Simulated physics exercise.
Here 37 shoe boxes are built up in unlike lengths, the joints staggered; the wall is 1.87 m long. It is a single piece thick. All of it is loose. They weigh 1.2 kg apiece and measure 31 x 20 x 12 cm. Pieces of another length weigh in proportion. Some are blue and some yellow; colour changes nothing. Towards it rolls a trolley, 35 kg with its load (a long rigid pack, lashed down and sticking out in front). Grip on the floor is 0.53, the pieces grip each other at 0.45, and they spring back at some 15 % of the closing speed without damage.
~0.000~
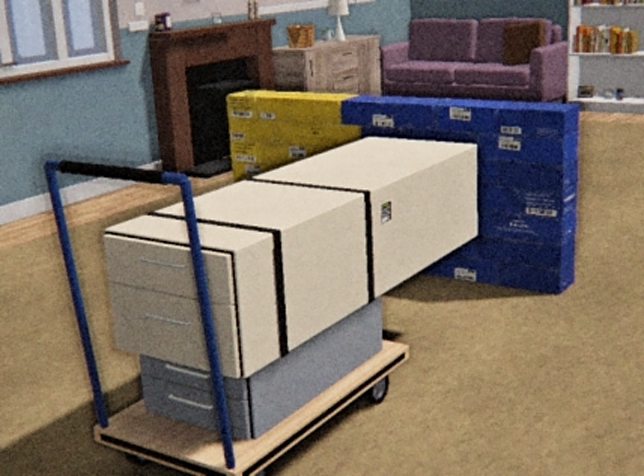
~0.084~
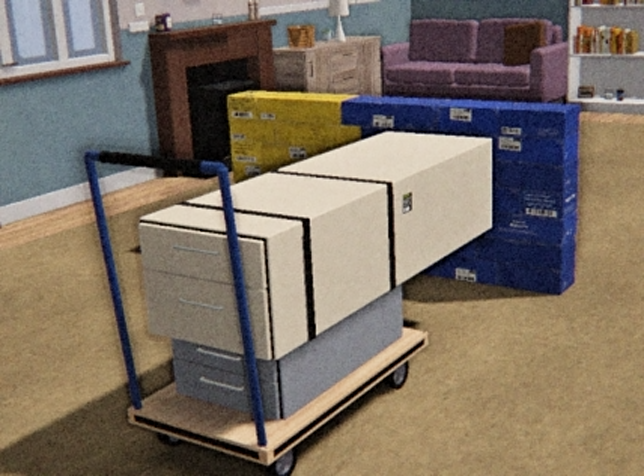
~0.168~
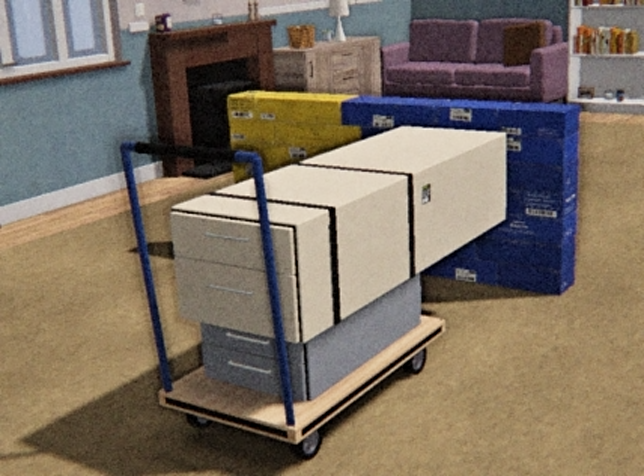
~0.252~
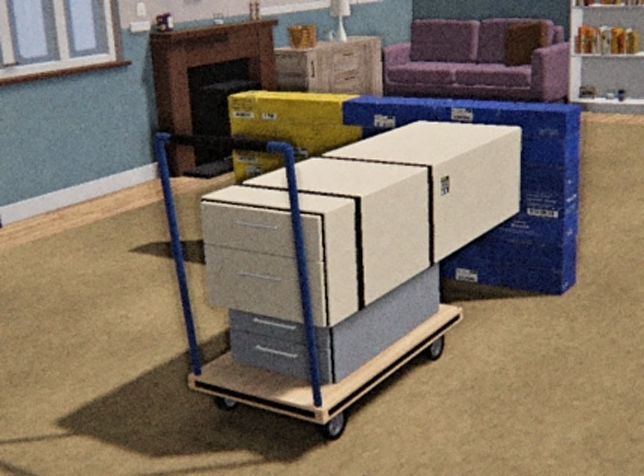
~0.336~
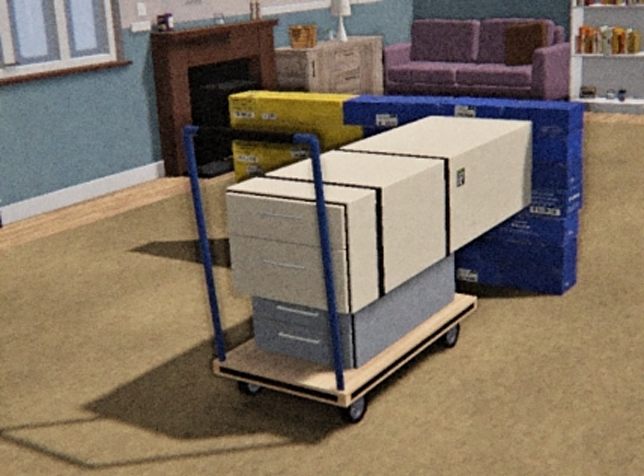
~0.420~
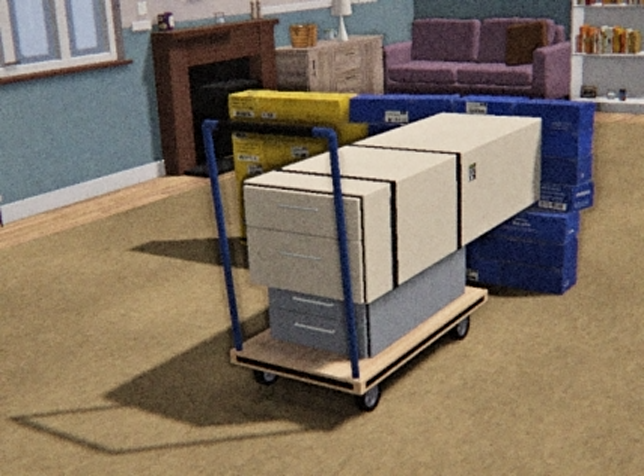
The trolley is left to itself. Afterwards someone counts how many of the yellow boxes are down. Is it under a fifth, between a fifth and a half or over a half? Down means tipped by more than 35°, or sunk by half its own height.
It comes to less than a fifth.
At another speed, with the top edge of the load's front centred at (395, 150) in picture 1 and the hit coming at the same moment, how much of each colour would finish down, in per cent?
In that case blue 50, yellow 0 per cent.
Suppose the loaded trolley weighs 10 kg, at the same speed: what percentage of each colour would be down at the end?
Then blue 60, yellow 0 per cent.
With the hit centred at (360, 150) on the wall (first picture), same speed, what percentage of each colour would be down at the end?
Then blue 30, yellow 40 per cent.
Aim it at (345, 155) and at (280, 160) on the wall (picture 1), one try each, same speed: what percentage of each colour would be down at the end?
Blue 30 then 30, yellow 40 then 80 per cent.
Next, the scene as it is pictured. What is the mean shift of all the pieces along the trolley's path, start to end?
About 30 cm.
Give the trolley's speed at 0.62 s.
Near 0.9 m/s.
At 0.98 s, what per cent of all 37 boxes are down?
At that moment 35 per cent.
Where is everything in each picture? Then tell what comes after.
In the first frame (pixels give the middle of a visible side), load (471, 176) 53 cm short of the wall; top yellow box (241, 107); top blue box (531, 123); none has stirred.
In the second frame, load (487, 169) 39 cm short of the wall; top yellow box (241, 108).
In the third frame, load (501, 162) 25 cm short of the wall; top yellow box (241, 108).
In the fourth frame, load (515, 155) 10 cm short of the wall; top yellow box (243, 108).
In the fifth frame, load (527, 149) 27 mm into the wall's line; top yellow box (243, 108); top blue box (536, 121) 28 mm from its place; movement in 10 of them.
In the sixth frame, load (537, 145) 12 cm into the wall's line; top yellow box (243, 107); top blue box (547, 117) 4° from how it stood; movement in 13 of them.
After 0.62 s, load 31 cm past the wall's line, still rolling; none of the 16 yellow boxes down (9 of 37 in all colours); top yellow box unmoved; top blue box 36° from how it stood, 11 cm lower.
After 0.98 s, load 60 cm past the wall's line, still rolling; none of the 16 yellow boxes down (13 of 37 in all colours); top yellow box unmoved; top blue box on its side.
In the end (2.6 s), load 81 cm past the wall's line, stopped; none of the 16 yellow boxes down (13 of 37 in all colours); top yellow box unmoved; top blue box upside down. That is 0 per cent. From the last view, middles, top yellow box near (253, 104).
